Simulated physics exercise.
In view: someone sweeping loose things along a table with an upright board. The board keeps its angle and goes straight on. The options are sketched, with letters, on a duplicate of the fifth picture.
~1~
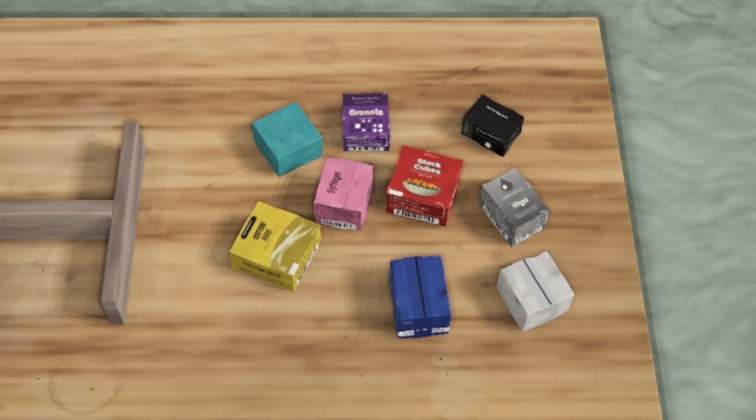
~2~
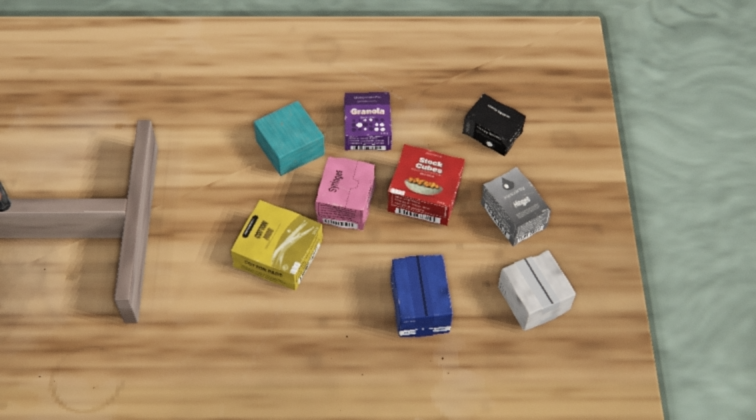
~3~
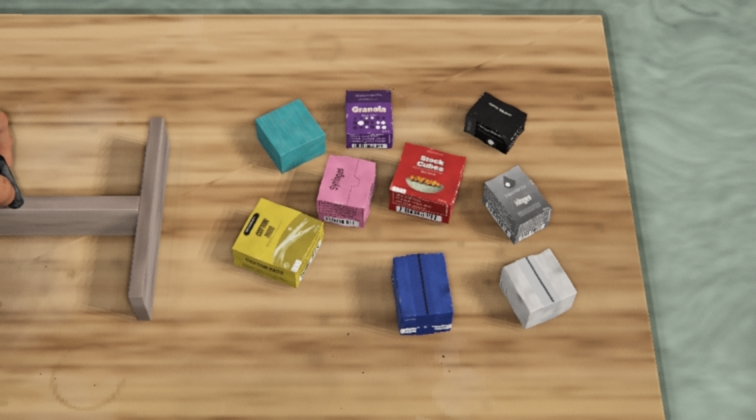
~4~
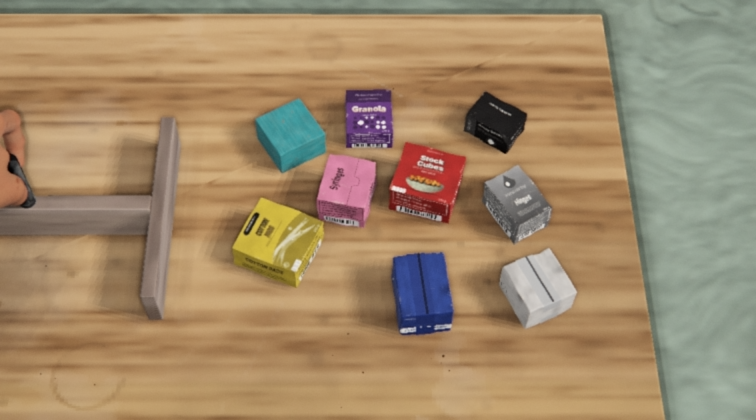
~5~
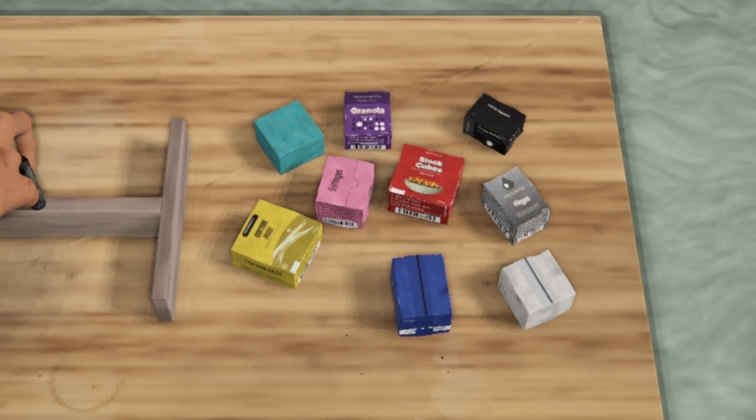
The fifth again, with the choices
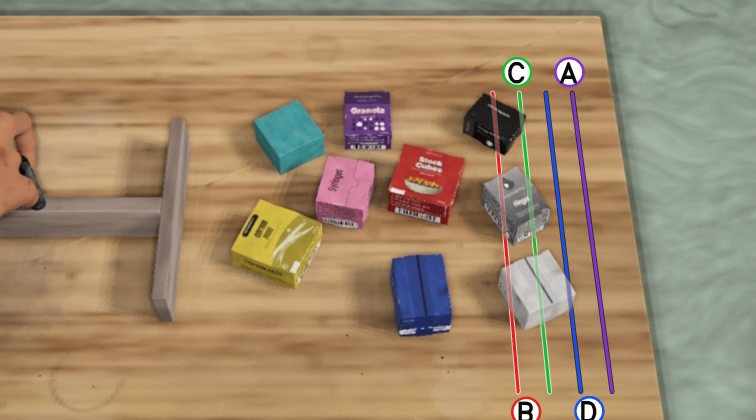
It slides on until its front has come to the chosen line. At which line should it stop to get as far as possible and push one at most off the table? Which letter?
At C, and not beyond.
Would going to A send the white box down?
Yes.
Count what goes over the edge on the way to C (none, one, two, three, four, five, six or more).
By then, one.
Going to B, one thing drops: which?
It is the grey box.
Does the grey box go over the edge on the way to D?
By then, yes.
On the marked copy, A at (591, 230); B at (504, 230); C at (533, 230); D at (562, 230).
Taking C. A third of the way, board (302, 203); purple packet (382, 117); turquoise block (337, 133).
Two thirds of the way, board (432, 203); grey box (572, 209); purple packet (436, 80).
When it is over, board (533, 203); grey box over the edge; red packet (613, 183); one fallen.
As for the rest, A drops three; B is within the limit but short; D drops three.
